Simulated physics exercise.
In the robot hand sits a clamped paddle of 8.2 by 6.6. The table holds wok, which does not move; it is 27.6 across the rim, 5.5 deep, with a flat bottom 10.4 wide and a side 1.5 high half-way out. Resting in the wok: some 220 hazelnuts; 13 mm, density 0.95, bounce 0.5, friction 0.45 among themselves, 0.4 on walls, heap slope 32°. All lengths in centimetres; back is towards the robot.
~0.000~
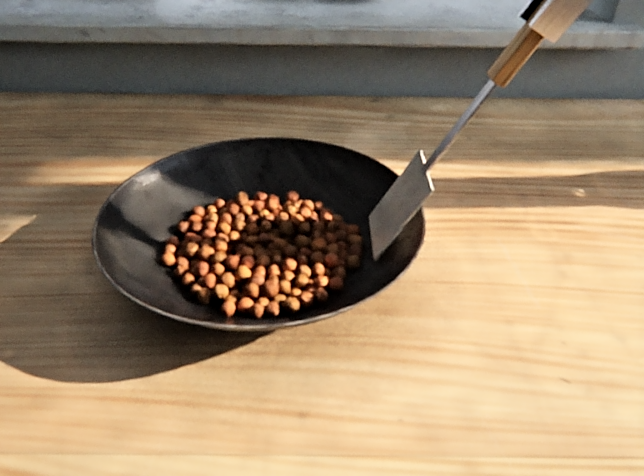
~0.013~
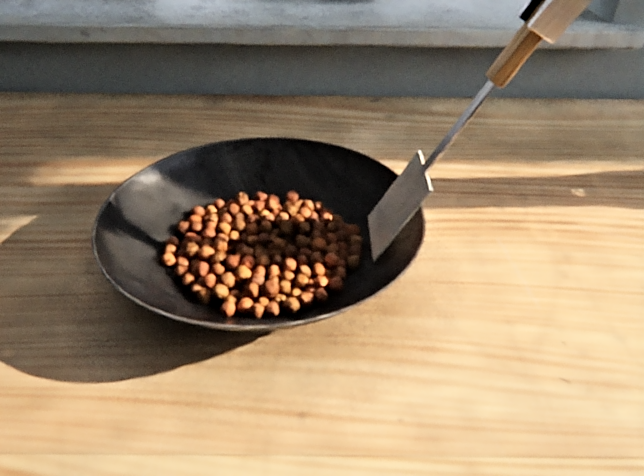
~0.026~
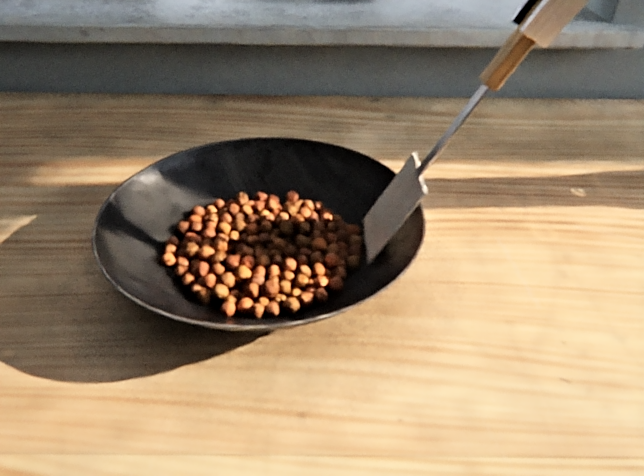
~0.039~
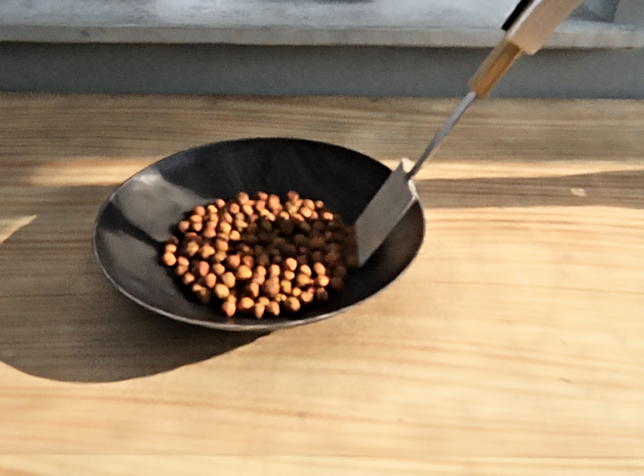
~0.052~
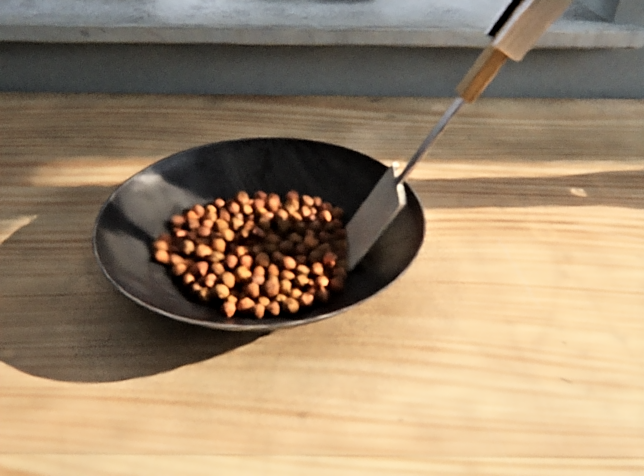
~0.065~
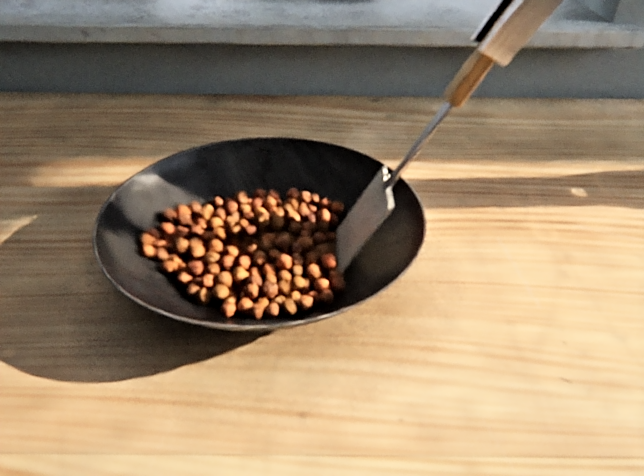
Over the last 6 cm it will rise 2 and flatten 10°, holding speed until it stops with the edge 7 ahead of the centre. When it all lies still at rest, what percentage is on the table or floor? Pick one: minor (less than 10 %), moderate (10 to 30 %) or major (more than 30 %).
Minor.
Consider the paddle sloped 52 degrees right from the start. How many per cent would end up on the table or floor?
Estimate: Approx. 0 %.
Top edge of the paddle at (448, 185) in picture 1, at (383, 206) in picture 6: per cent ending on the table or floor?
Near 20 in a hundred.
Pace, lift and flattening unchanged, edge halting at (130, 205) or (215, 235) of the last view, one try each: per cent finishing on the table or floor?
Estimates, in order: 25 % and 0 %.
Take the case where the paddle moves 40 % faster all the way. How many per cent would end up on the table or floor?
In that case, close to 15 per cent.
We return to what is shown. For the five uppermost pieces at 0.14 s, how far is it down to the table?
Height: Some 6 cm.
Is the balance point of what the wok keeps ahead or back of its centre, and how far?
Ahead of centre, roughly 4.0 centimetres.
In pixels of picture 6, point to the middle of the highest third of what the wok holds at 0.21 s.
Roughly pixel (162, 234).
By 0.14 s, sloping 61°, highest piece 6 above the table; 222 in the wok.
By 0.21 s, sloping 57°, highest piece 6 above the table; 221 in the wok, 1 on the blade or in flight.
By 0.45 s, sloping 51°, highest piece 8 above the table; 213 in the wok, 5 on the table or floor, 4 on the blade or in flight.
By 1.50 s, sloping 51°, highest piece 5 above the table; 213 in the wok, 9 on the table or floor.
Final count, 213 in the wok, 9 on the table or floor. That is 4 % on the table or floor.
